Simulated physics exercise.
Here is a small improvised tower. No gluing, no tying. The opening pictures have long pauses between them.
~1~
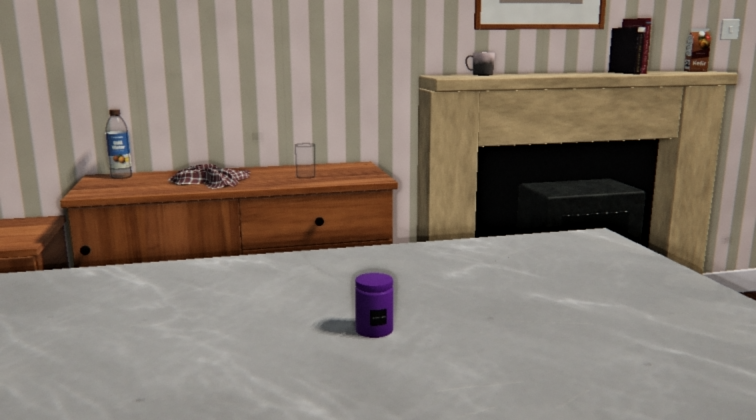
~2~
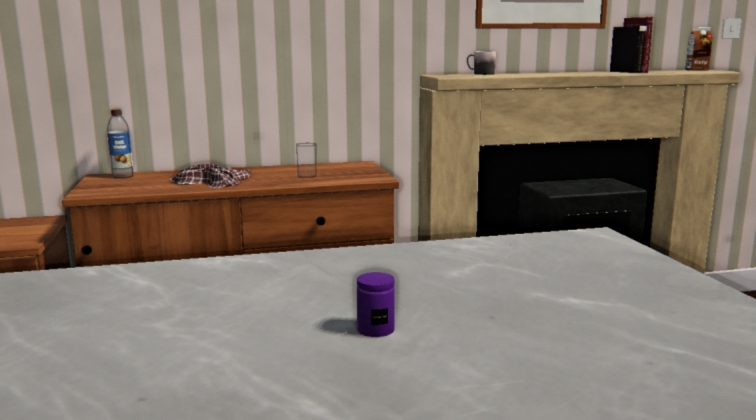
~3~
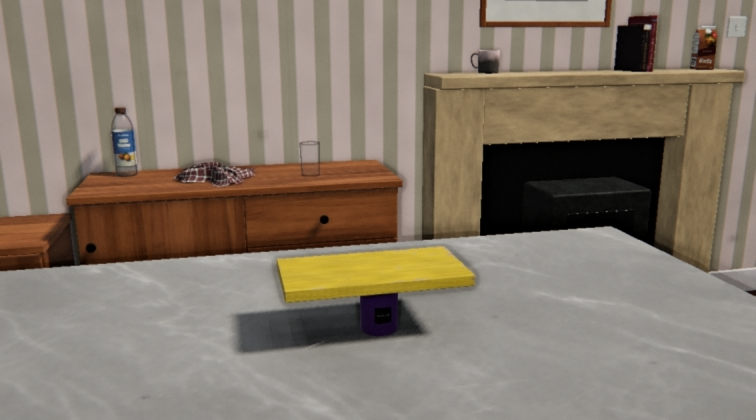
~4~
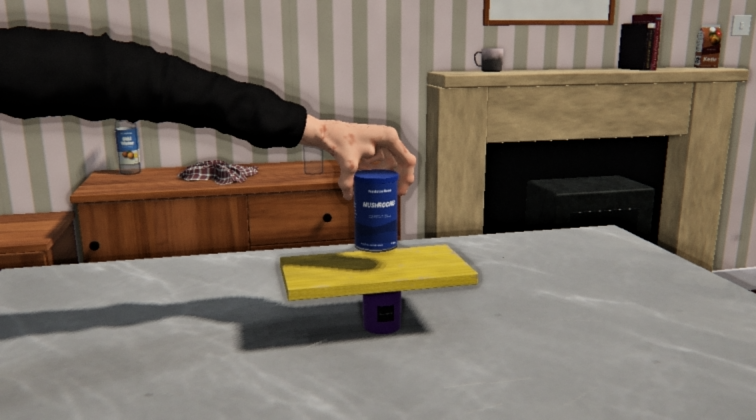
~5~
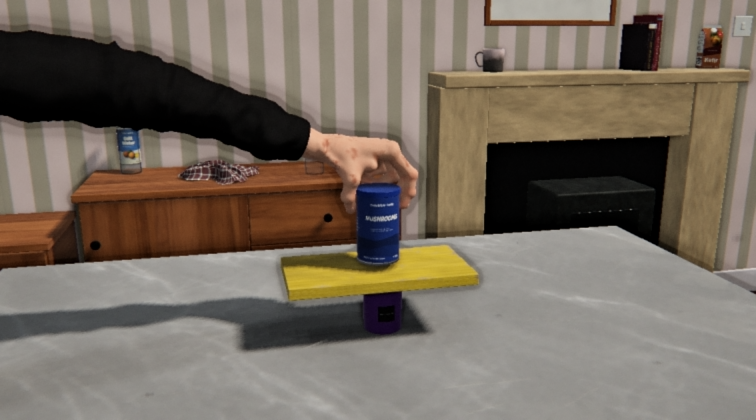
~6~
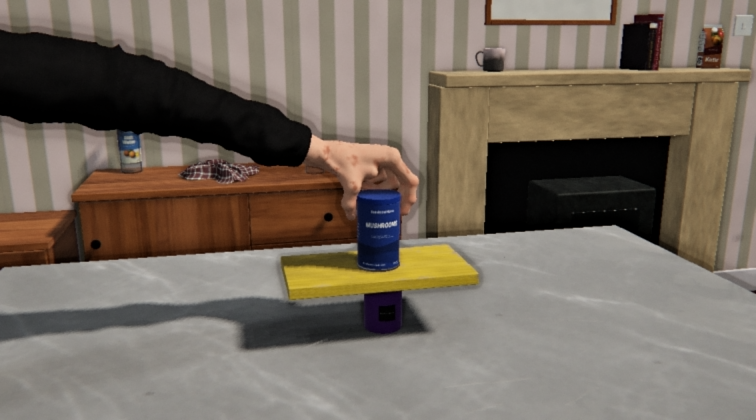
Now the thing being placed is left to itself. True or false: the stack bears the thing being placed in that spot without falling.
True.
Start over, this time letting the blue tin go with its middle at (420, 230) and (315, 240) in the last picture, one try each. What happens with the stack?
In case one it stays upright, while in case two it tumbles.
Then, 0.50 s past the last view, nothing moves.
Then, 1.30 s past the last view, blue tin resting near (378, 230).
Finally, all 3 still in place. Final places as the last picture's camera would see them, blue tin near (378, 230). The stack keeps its balance.
